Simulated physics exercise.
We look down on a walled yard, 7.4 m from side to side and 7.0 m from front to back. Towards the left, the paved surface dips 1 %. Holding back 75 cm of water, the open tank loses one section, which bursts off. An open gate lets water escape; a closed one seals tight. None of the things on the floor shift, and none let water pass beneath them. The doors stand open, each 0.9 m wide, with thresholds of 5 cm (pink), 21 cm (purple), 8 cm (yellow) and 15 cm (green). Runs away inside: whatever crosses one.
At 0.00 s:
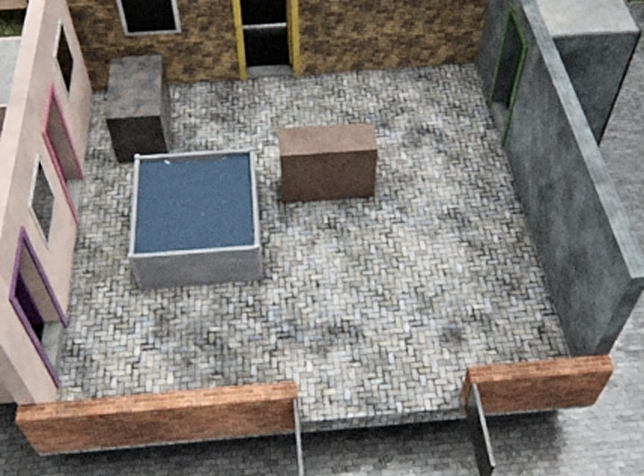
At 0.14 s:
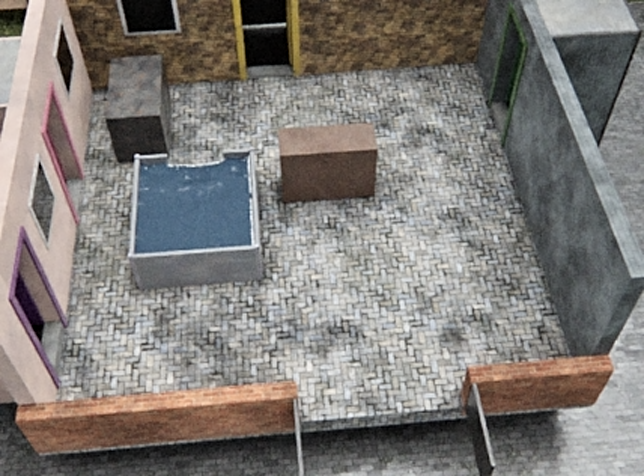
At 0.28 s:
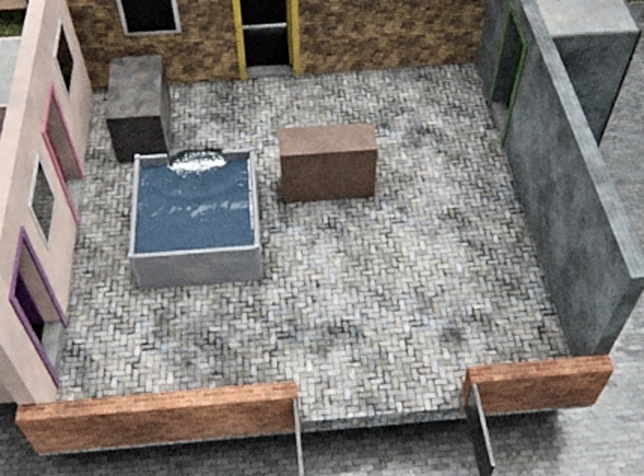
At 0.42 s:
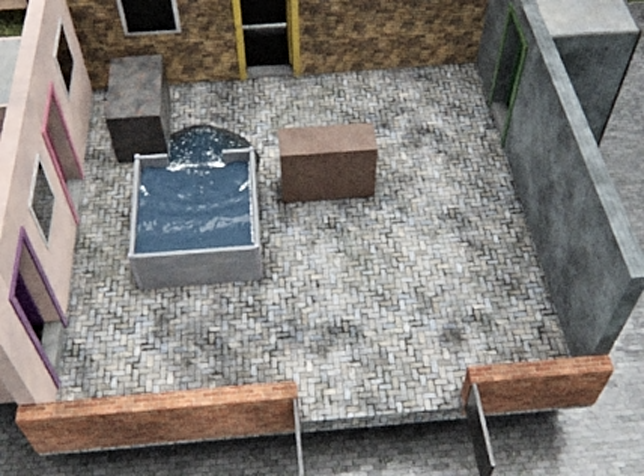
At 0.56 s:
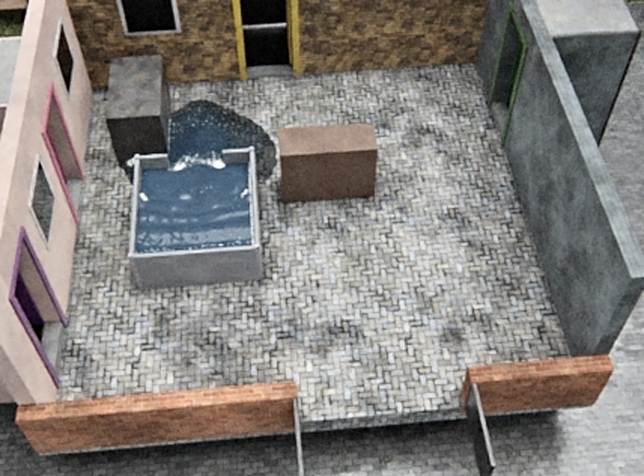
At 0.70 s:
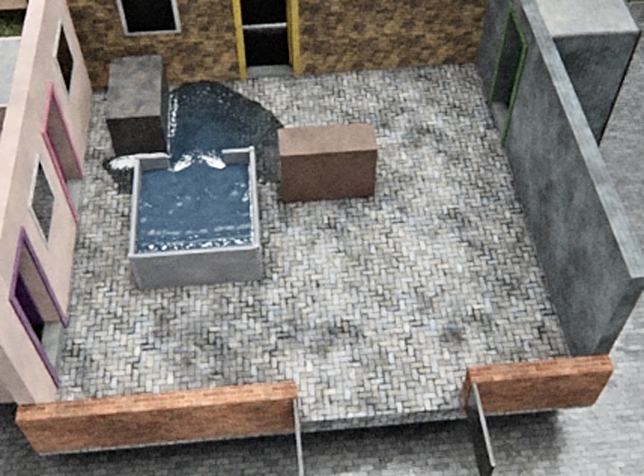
A walled yard paved in grey herringbone brick is seen from high above, the camera still. An open grey tank of blue water stands left of centre, with a dark grey block behind it, a brown block to its right, and pink, stone, grey and low orange-brick walls around. The tank's far side breaks open, and water pours through the gap, foaming, and spreads in a dark, widening sheet across the paving behind.
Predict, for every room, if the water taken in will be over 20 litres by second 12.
Prediction: For the pink door, over 20 litres; for the purple door, not over 20 litres; for the yellow door, over 20 litres; for the green door, not over 20 litres.
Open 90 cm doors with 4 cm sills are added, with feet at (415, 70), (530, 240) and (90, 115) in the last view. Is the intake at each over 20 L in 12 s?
First doorway gets there, second falls short, third gets there.
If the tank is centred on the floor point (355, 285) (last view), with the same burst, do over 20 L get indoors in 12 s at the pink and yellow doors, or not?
Relative to the limit, pink is beyond it and yellow is within it.
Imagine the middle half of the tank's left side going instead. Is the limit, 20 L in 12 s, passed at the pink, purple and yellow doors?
Door by door - pink: Out of bounds, purple: Within bounds, yellow: Within bounds.
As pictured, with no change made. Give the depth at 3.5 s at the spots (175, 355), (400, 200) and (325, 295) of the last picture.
Reading - approx. 0 / 0 / 0 cm.
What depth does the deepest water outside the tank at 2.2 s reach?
Peak depth: Approx. 42 cm.
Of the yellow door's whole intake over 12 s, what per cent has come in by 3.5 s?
I'd put it at about 75 per cent by that point.
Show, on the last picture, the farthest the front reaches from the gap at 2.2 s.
That's around (404, 71) in the last picture.
After 1.4 s water covers 15 % of the floor and is deepest (52 cm) near (188, 86); pink door 8 cm at the sill, 2 L in, purple door not reached, yellow door 21 cm at the sill, 9 L in, green door not reached.
After 2.2 s water covers 25 % of the floor and is deepest (42 cm) near (188, 86); pink door 10 cm at the sill, 17 L in, purple door not reached, yellow door 20 cm at the sill, 63 L in, green door not reached.
After 3.5 s water covers 35 % of the floor and is deepest (28 cm) near (102, 92); pink door 8 cm at the sill, 33 L in, purple door not reached, yellow door 14 cm at the sill, 110 L in, green door 8 cm at the sill, 0 L in.
After 7.0 s water covers 75 % of the floor and is deepest (16 cm) near (188, 86); pink door 8 cm at the sill, 78 L in, purple door 5 cm at the sill, 0 L in, yellow door 9 cm at the sill, 141 L in, green door 9 cm at the sill, 0 L in.
After 12.0 s water covers 95 % of the floor and is deepest (10 cm) near (93, 93); pink door 5 cm at the sill, 88 L in, purple door 7 cm at the sill, 0 L in, yellow door 5 cm at the sill, 143 L in, green door 4 cm at the sill, 0 L in.
